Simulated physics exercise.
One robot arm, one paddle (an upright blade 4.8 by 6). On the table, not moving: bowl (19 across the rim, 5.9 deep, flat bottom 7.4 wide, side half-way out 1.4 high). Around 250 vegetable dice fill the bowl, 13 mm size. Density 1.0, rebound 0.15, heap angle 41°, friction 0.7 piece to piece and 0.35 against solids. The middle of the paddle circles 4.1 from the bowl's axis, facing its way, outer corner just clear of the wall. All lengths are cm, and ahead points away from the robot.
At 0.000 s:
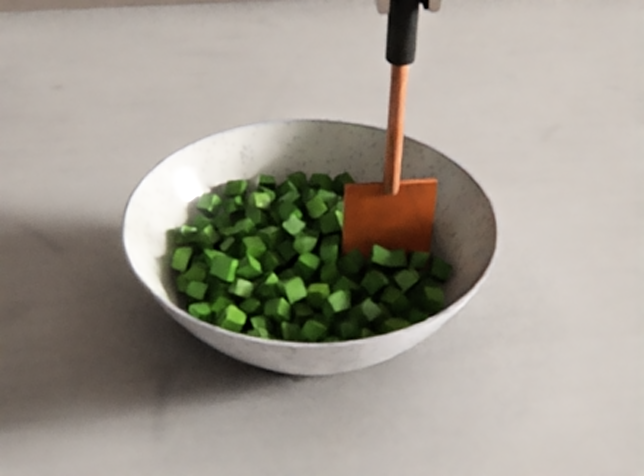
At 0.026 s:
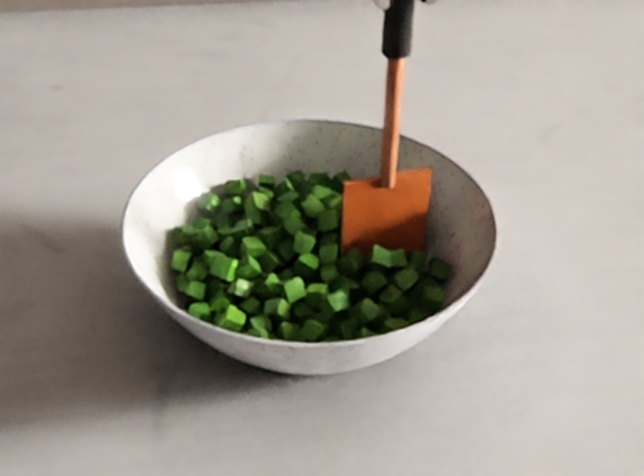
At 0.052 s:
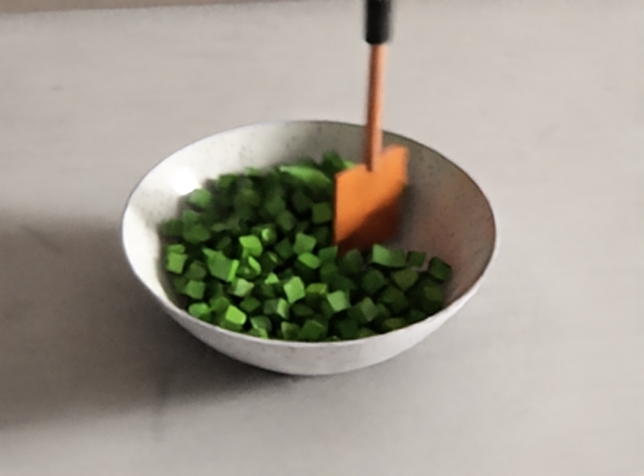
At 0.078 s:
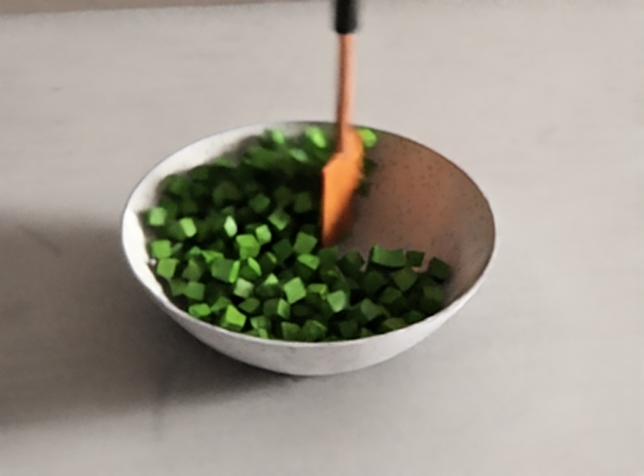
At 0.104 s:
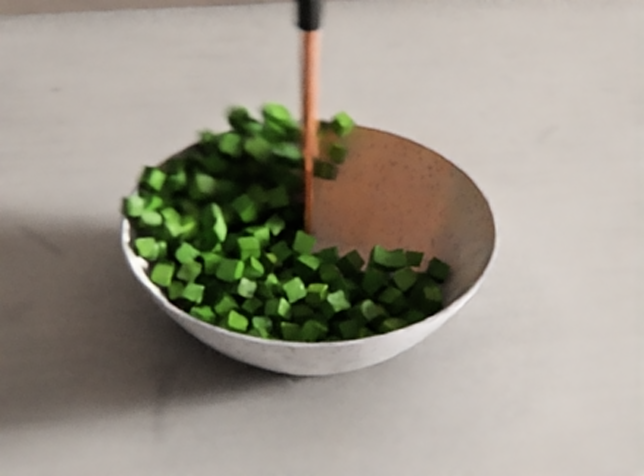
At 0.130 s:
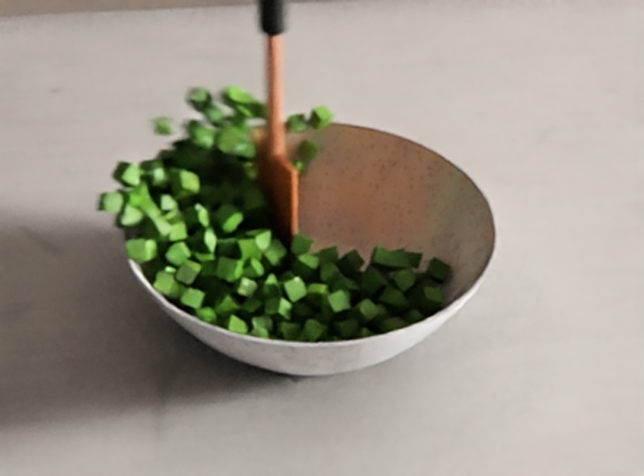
An orange paddle swept through a pale speckled bowl of green cubes from right to left, turning as it went, and pushed them into a heap that rose above the far left rim.
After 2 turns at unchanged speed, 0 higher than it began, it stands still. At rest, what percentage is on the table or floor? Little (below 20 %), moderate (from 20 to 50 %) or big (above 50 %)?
On the table or floor the share is big, above 50 %.
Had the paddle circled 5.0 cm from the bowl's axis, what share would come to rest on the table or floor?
Then about 60 per cent.
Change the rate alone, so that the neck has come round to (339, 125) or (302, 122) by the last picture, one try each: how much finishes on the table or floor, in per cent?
Some 45 and 55 per cent.
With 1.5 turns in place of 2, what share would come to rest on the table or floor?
It would be near 60 per cent.
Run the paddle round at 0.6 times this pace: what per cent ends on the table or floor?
Some 45 per cent.
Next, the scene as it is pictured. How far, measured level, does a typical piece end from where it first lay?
About 20 cm.
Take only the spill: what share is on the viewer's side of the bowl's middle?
Roughly 60 per cent.
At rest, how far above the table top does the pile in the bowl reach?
Roughly 5.5 cm.
After 0.36 s, 346° round, highest piece 9 above the table; 142 in the bowl, 61 on the table or floor, 47 in flight or on the tool.
After 0.60 s, 222° round, highest piece 8 above the table; 137 on the table or floor, 103 in the bowl, 10 in flight or on the tool.
After 0.91 s, 0° round, highest piece 5 above the table; 157 on the table or floor, 93 in the bowl.
After 1.61 s, 0° round, highest piece 5 above the table; 157 on the table or floor, 93 in the bowl.
At rest, 157 on the table or floor, 93 in the bowl. That is 63 % on the table or floor.
